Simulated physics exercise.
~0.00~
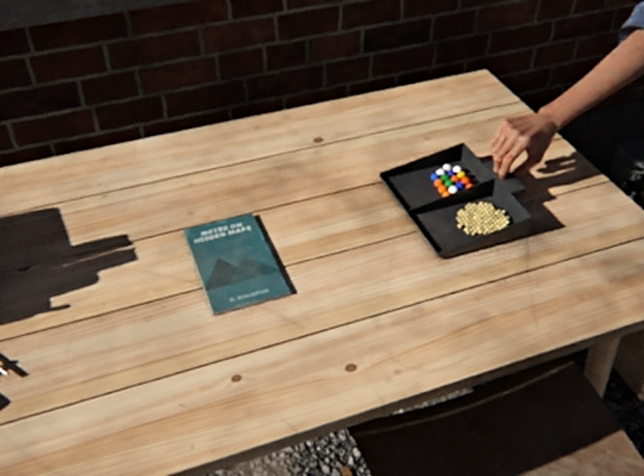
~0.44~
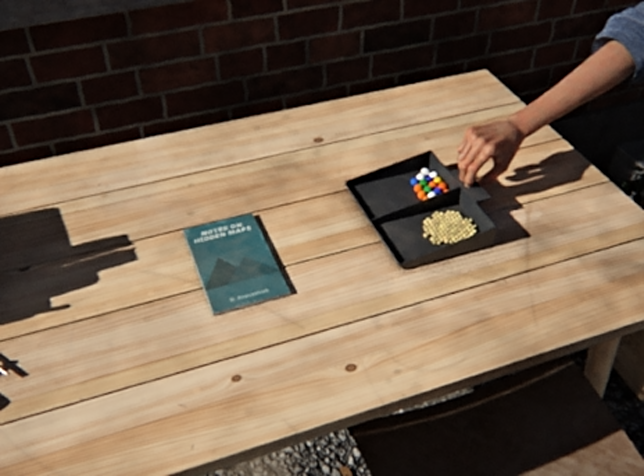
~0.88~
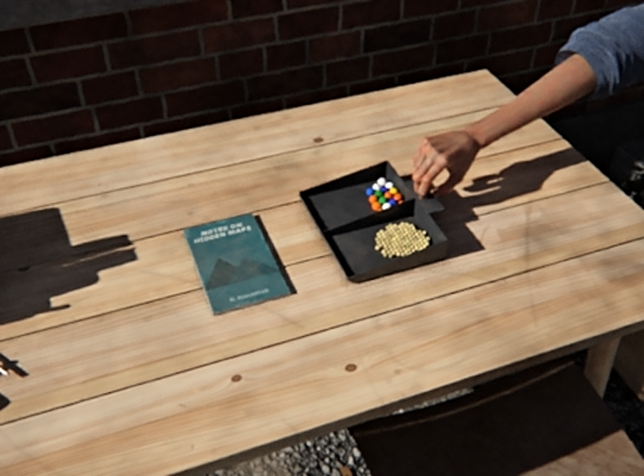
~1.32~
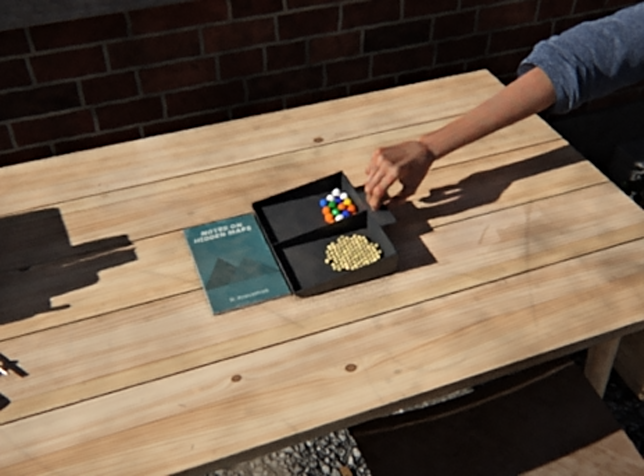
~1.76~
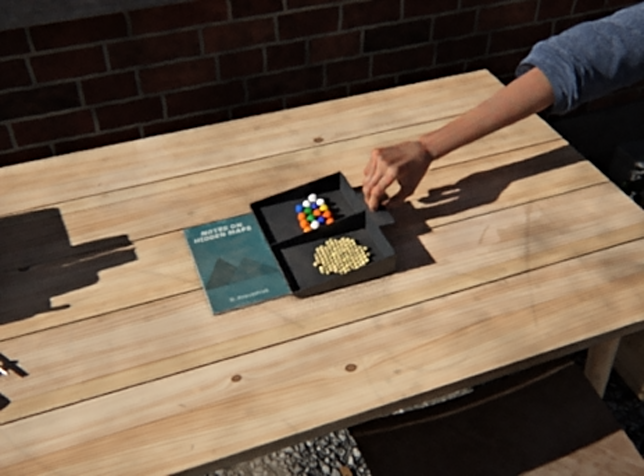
A hand slid a black two-part tray, holding colourful beads and small pale yellow pieces, leftward across a wooden table until it stopped against a thin teal book, and both loose piles shifted further left but stayed inside their own sections.
